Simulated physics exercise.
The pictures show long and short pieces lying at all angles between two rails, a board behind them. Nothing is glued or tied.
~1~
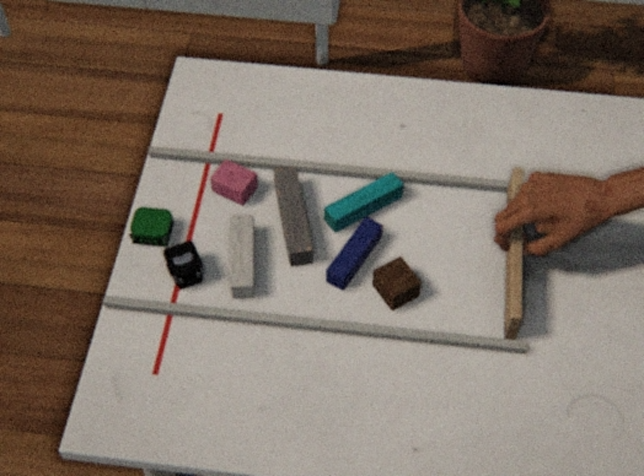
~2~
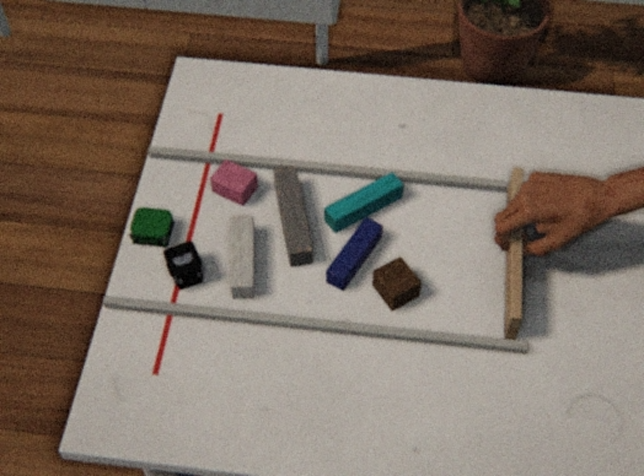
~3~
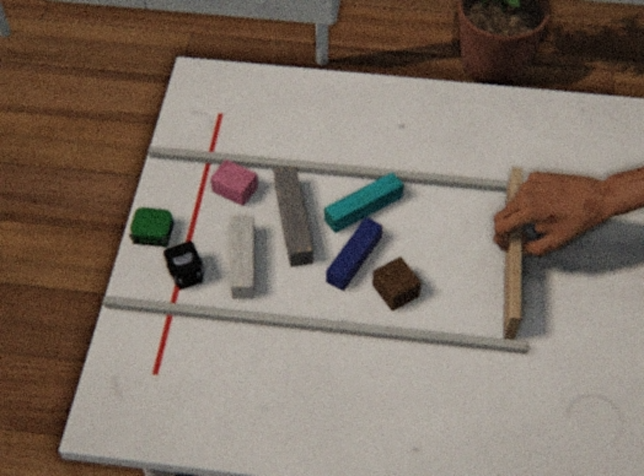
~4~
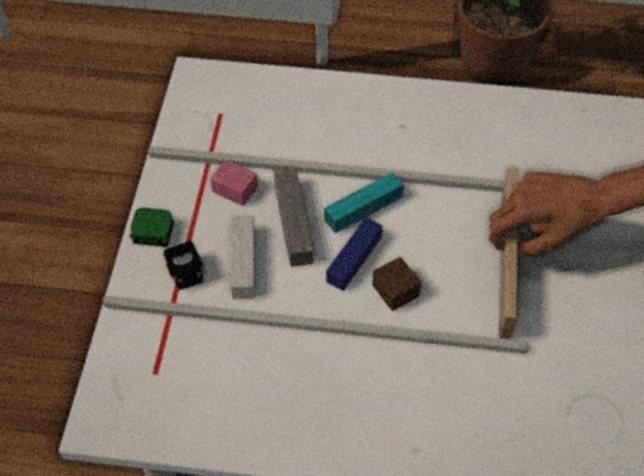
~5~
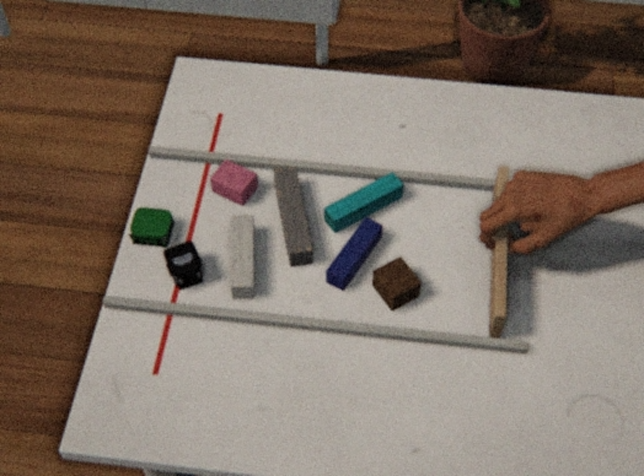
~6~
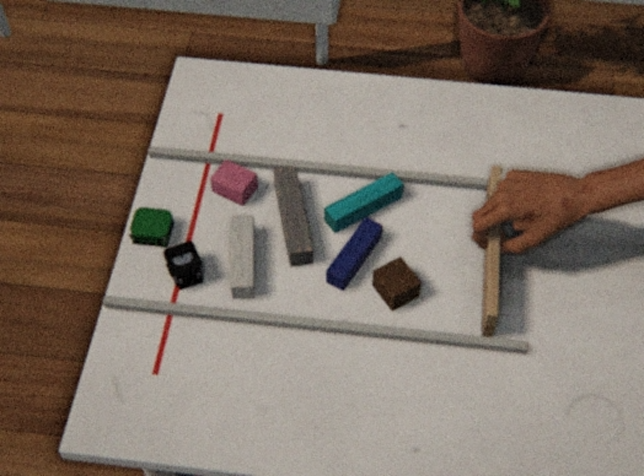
A hand holding an upright wooden board between two pale rails stays nearly still at first, then slides it slightly left. The green, black, pink, white, grey, teal, blue and brown pieces lie unmoved around and beside the red line, with a gap still separating them from the board.
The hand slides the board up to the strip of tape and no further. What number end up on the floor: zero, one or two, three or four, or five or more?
As it turns out, the number that fall off is three or four.
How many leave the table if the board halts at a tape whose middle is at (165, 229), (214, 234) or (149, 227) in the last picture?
In that order 5, 1 and 7.
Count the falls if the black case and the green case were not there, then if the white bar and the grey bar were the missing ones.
It would be 1 and 1.
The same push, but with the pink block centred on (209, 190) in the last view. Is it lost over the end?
Then it is lost.
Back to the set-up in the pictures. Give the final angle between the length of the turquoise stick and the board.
About 20°.
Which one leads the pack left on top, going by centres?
The white bar ends nearest.
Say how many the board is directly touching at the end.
In contact: 3.
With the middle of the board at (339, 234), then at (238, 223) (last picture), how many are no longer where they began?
By then 4, and 8.
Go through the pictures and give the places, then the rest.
Green case (152, 227); black case (184, 266); pink block (234, 182); board (514, 252); tape (191, 232), in the first frame.
Black case (184, 266); board (514, 252), in the second frame.
Pink block (234, 183); grey bar (293, 216), in the third frame.
Green case (152, 228); brown block (396, 284), in the fourth frame.
Black case (184, 266); blue bar (355, 253), in the fifth frame.
Green case (152, 228); black case (184, 266); pink block (234, 183); board (492, 249); tape (191, 232), in the sixth frame.
A little later, none off yet; green case at rest near (152, 228); black case at rest near (184, 266); pink block at rest near (234, 183).
When it is over, the number that fall off is three or four; down, pink block, black case and green case.
